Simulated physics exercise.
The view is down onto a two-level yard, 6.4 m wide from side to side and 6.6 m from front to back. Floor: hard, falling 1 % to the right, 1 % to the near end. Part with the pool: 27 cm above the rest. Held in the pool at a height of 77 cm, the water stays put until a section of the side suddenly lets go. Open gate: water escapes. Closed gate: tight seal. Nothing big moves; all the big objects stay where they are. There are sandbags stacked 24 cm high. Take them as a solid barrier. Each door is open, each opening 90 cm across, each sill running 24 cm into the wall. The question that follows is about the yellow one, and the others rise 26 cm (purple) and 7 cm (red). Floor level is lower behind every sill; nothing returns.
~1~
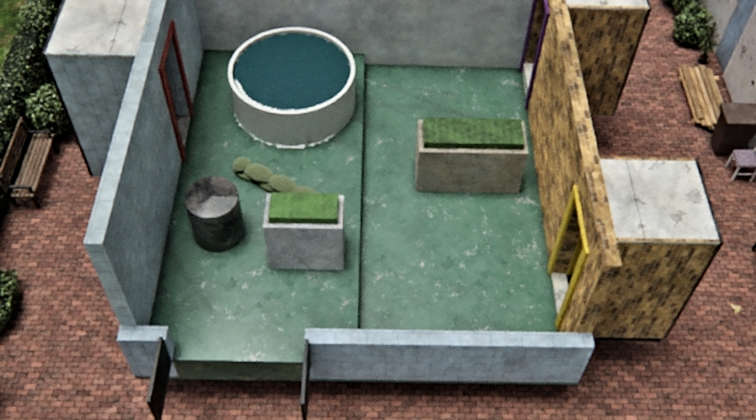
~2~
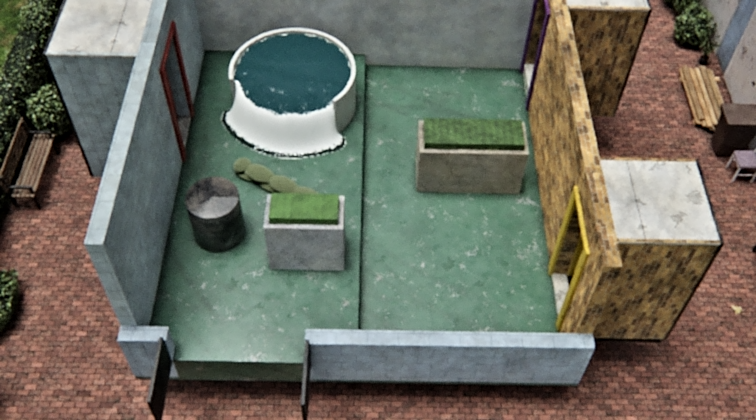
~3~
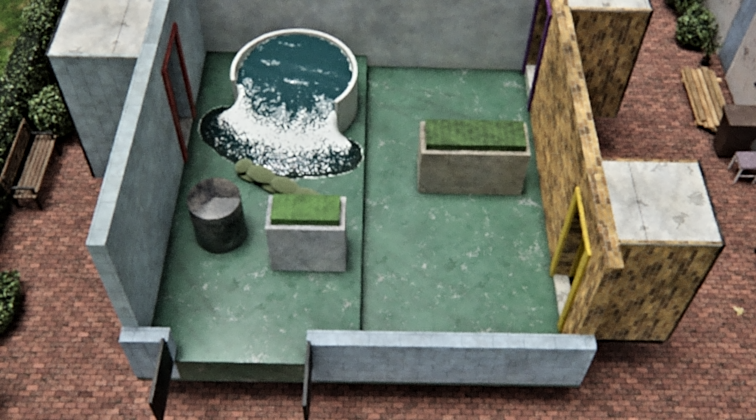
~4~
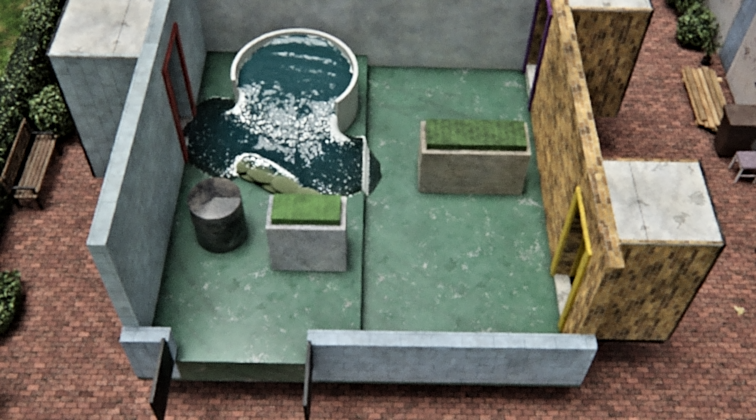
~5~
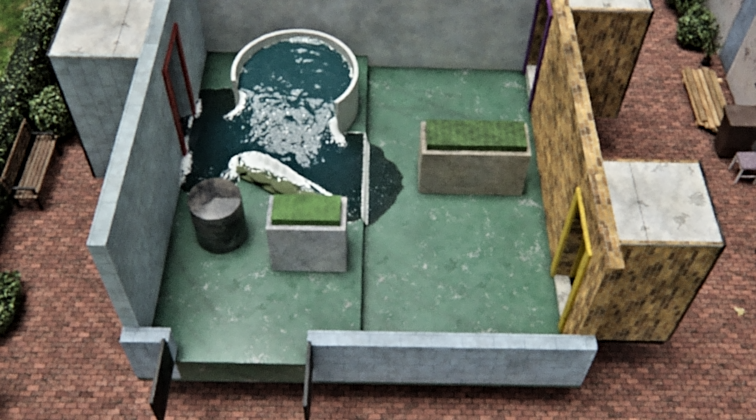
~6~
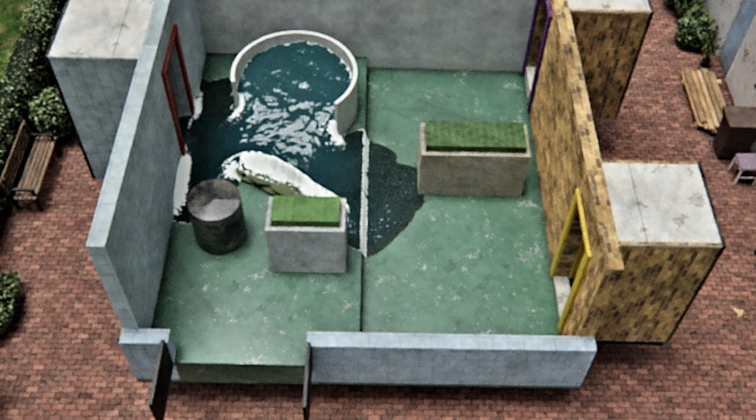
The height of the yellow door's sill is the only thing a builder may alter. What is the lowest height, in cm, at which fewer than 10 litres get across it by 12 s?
21 cm.
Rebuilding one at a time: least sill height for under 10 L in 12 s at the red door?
The red one would have to be about 27 cm high.
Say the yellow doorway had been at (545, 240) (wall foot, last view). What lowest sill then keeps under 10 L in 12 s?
About 19 cm.
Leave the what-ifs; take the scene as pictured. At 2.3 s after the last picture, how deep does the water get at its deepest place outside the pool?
I'd estimate roughly 30 cm.
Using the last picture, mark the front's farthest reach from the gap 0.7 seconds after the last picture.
The farthest wet point sits near (432, 351) in the last view.
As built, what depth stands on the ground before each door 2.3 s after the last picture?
Door depths (cm): Purple = 0, yellow = 20, red = 15.
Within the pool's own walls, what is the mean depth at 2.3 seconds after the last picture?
The mean depth is about 13 cm.
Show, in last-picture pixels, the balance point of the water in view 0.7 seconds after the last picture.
The water is centred near (289, 152).
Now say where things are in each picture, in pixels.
In the first picture, still water, 77 cm deep, in the pool at (292, 72); the yellow door at (567, 264) is dry.
In the second picture, the gap is at (275, 133), the front 0.3 m out at (336, 147); the back of the pool holds 77 cm.
In the third picture, the gap is at (277, 136), the front 0.8 m out at (347, 169); the back of the pool holds 76 cm.
In the fourth picture, the front is at (350, 192), 1.3 m from the gap at (277, 137); 3.9 m2 of floor is wet, 71 cm left at the back.
In the fifth picture, the gap is at (278, 139), the front 1.8 m out at (363, 215); the back of the pool holds 67 cm.
In the sixth picture, the front is at (369, 251), 2.4 m from the gap at (277, 140); 7.3 m2 of floor is wet, 67 cm left at the back; the yellow door at (569, 267), 5.6 m from the gap, is still 2.9 m from the nearest water.
Then, 0.7 s after the last picture water covers 40 % of the floor, deepest (46 cm) near (275, 176); it has not reached the yellow door.
Then, 2.3 s after the last picture water covers 65 % of the floor, deepest (30 cm) near (553, 314); 20 cm at the yellow door, 45 litres in over its 8 cm sill.
Then, 11.3 s after the last picture water covers 85 % of the floor, deepest (14 cm) near (374, 360); 8 cm at the yellow door, 217 litres in over its 8 cm sill.
At the yellow door as built, the water peaked near 22 cm, 2.7 s after the last picture.
Run again over the same 12 s with other heights there, 17 litres in over 19 cm, 6 litres over 22.5 cm. The limit of 10 litres is kept from about 21 cm up.
